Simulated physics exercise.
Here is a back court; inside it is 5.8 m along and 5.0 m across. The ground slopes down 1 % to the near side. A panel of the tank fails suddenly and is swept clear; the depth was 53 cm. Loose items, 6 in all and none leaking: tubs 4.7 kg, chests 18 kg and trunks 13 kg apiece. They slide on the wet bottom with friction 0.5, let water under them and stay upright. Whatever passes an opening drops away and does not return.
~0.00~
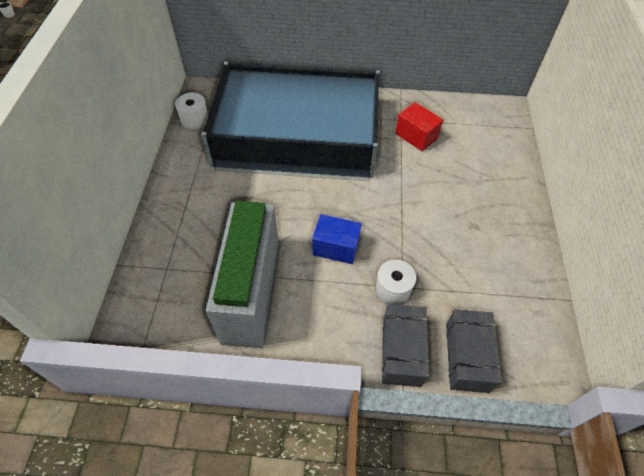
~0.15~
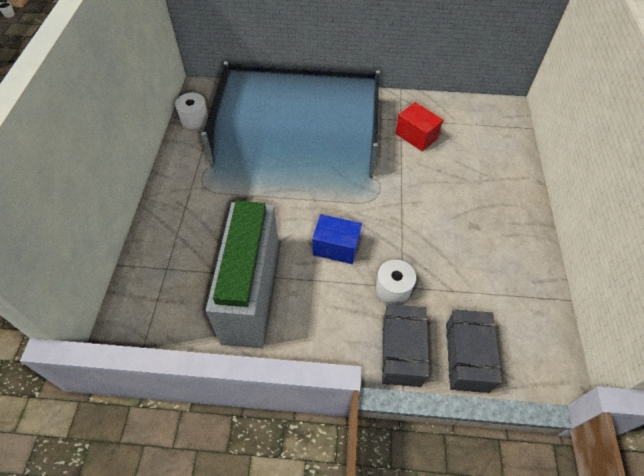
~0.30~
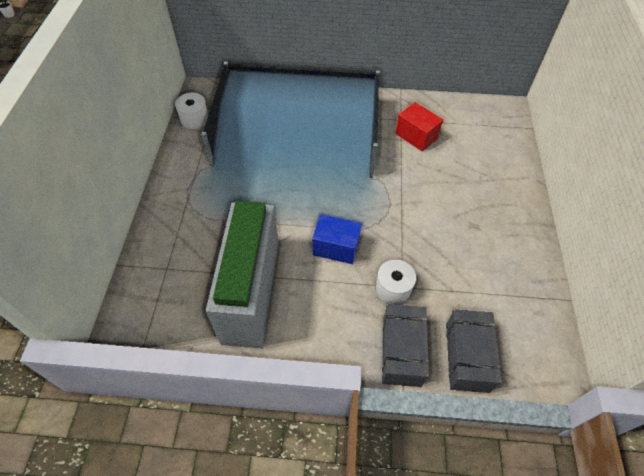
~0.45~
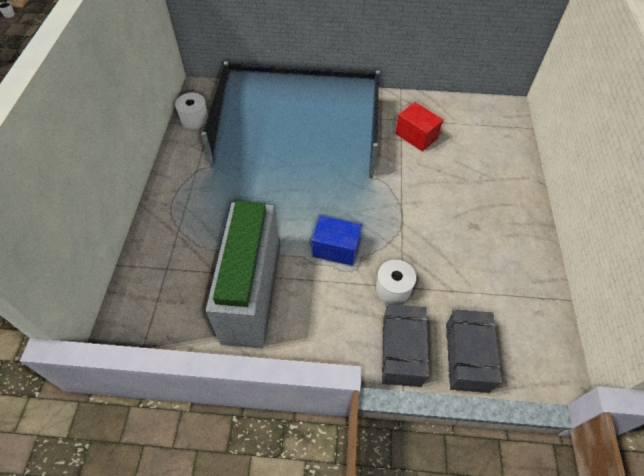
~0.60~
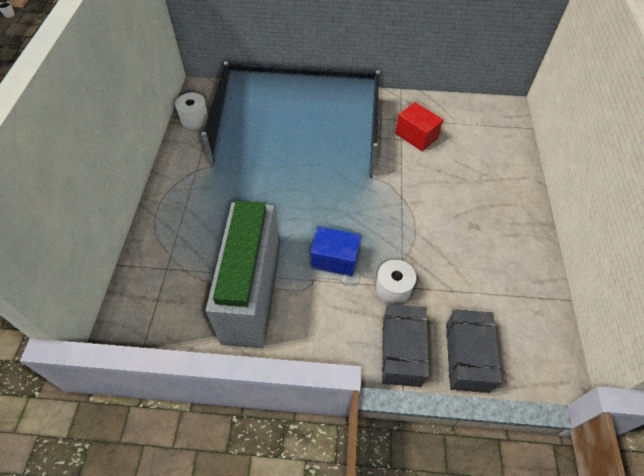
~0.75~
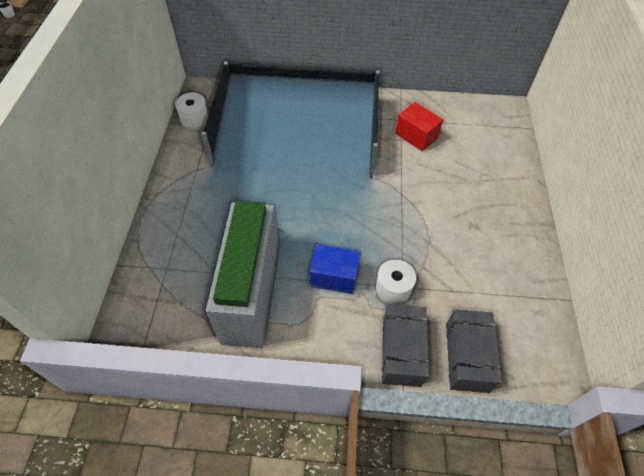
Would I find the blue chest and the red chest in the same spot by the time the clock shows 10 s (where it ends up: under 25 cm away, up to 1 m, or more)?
The blue chest travels far; the red chest barely shifts.
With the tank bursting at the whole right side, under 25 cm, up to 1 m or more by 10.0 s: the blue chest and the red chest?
Then the blue chest holds its place, the red chest gets carried off.
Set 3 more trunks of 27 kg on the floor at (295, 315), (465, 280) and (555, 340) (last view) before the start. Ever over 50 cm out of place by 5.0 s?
In that order: Past it, under, short of it.
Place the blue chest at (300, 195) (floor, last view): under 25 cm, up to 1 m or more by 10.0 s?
It ends far away.
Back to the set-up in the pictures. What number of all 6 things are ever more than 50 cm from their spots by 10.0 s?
5 of them.
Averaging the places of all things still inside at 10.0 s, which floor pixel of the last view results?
Near (373, 124).
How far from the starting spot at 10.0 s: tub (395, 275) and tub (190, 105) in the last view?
In that order: 300 cm, 80 cm.
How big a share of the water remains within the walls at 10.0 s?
About 62 per cent.
After 2.0 s the blue chest is near (372, 356), 1.7 m from its start, afloat; the red chest is near (421, 117), 0.0 m from its start, aground; 0 of 6 are out; 3 afloat.
After 4.5 s the blue chest has gone out; the red chest is near (421, 117), 0.0 m from its start, aground; 3 of 6 are out; 1 afloat.
After 7.0 s the blue chest has gone out; the red chest is near (421, 117), 0.0 m from its start, aground; 3 of 6 are out; 1 afloat.
After 10.0 s the blue chest has gone out; the red chest is near (421, 117), 0.0 m from its start, aground; 3 of 6 are out; 0 afloat.
